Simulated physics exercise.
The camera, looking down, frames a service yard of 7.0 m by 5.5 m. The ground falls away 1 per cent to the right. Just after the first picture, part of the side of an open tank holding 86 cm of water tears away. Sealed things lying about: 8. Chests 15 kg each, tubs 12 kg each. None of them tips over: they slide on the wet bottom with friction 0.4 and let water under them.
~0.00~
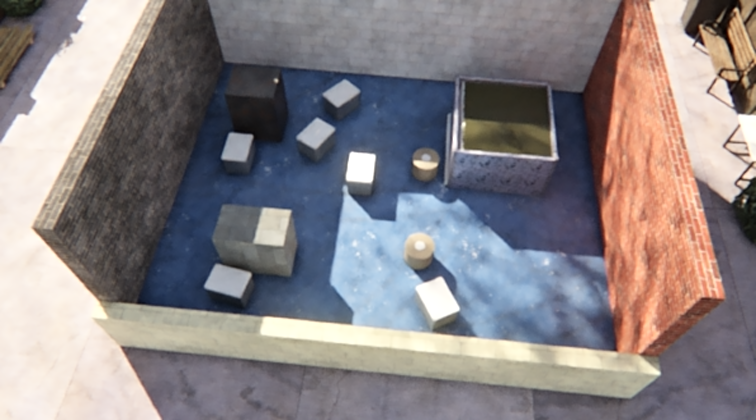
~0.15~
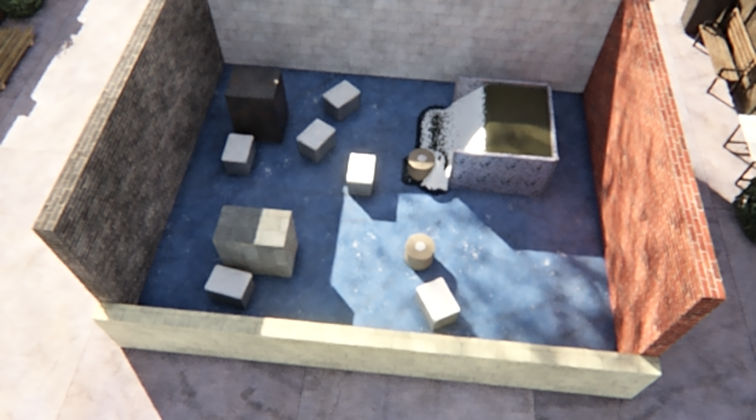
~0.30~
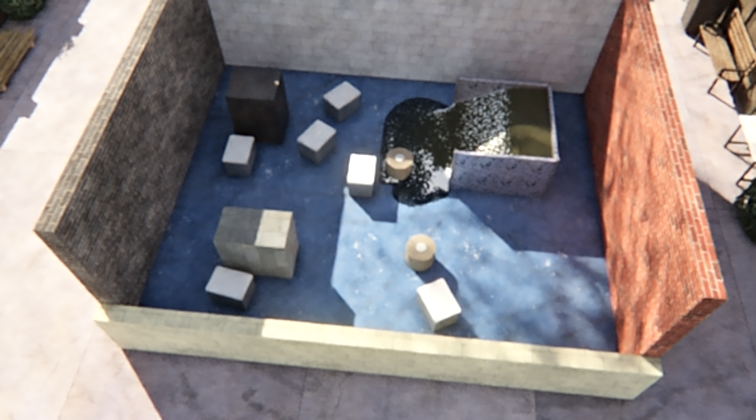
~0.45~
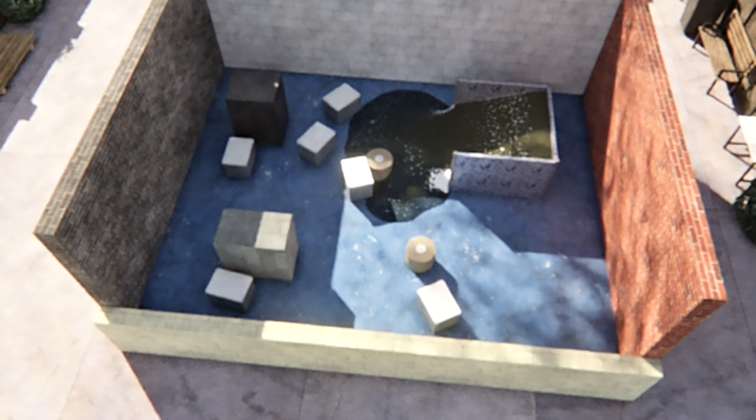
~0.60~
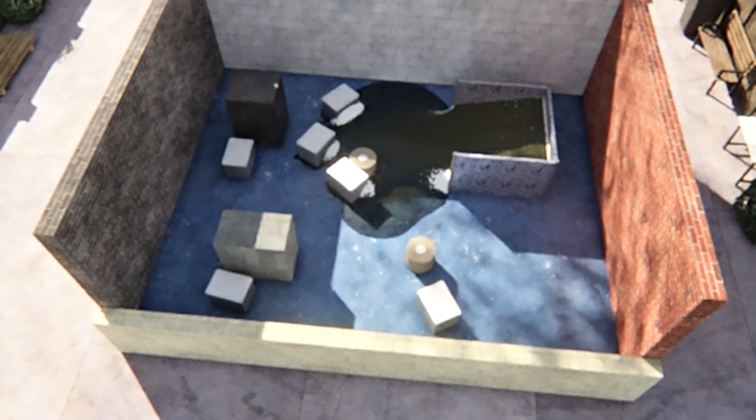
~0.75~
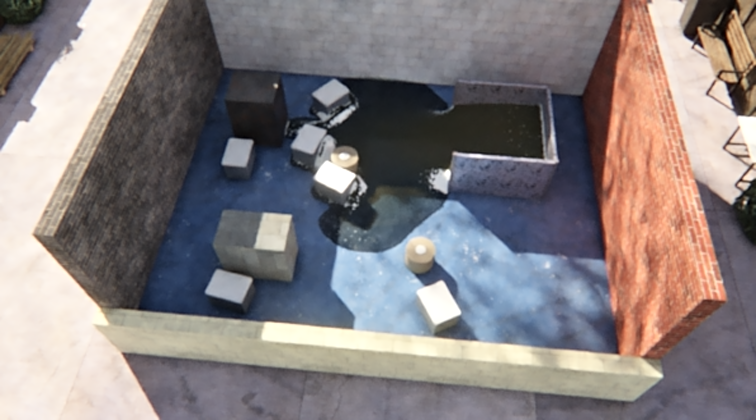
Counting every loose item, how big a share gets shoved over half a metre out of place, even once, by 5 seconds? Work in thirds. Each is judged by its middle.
The share is at least two thirds.
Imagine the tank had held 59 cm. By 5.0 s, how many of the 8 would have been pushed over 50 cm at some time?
Under that setup the answer is 5.
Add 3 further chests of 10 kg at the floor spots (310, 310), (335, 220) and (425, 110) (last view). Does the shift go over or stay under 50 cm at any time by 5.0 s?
Check, in order - exceeded, exceeded, exceeded.
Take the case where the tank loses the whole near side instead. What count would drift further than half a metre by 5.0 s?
Then 3 of them would.
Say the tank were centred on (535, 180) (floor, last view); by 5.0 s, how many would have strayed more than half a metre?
In that case 7 of them.
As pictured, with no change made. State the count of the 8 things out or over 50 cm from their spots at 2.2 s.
That would be 5.
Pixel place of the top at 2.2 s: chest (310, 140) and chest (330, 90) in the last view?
Approx. (225, 147); approx. (227, 65).
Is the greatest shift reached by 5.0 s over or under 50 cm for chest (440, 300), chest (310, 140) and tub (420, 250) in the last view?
Well, in turn that's not reaching it, topping it, not reaching it.
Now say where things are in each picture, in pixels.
A tub at (426, 158), on the bottom; a chest at (361, 167) rests on the ground; 2.4 m2 under water; 0 of 8 have shifted, in the first frame.
A tub at (422, 158) rests on the ground, 7 cm from its start; a chest at (361, 168) rests on the ground; water covers 3.4 m2; 1 of 8 have shifted, in the second frame.
A tub at (400, 158) rests on the ground, 45 cm from its start; a chest at (362, 169) rests on the ground; 4.8 m2 under water; 1 of 8 have shifted, in the third frame.
A tub at (379, 159) rests on the ground, 79 cm from its start; a chest at (357, 171), on the bottom, 7 cm from its start; water covers 6.6 m2; 2 of 8 have shifted, in the fourth frame.
A tub at (363, 158), on the bottom, 106 cm from its start; a chest at (347, 173), on the bottom, 23 cm from its start; water covers 8.5 m2; 2 of 8 have shifted, in the fifth frame.
A tub at (344, 157), on the bottom, 136 cm from its start; a chest at (334, 176) rests on the ground, 45 cm from its start; water covers 10.2 m2; 4 of 8 have shifted, in the sixth frame.
After 1.1 s 4 of 8 are over 50 cm from their spots; 1 afloat.
After 2.2 s 5 of 8 are over 50 cm from their spots; 4 afloat.
After 3.5 s 5 of 8 are over 50 cm from their spots; 5 afloat.
After 5.0 s 6 of 8 are over 50 cm from their spots, and 6 have been at some point; 6 afloat.
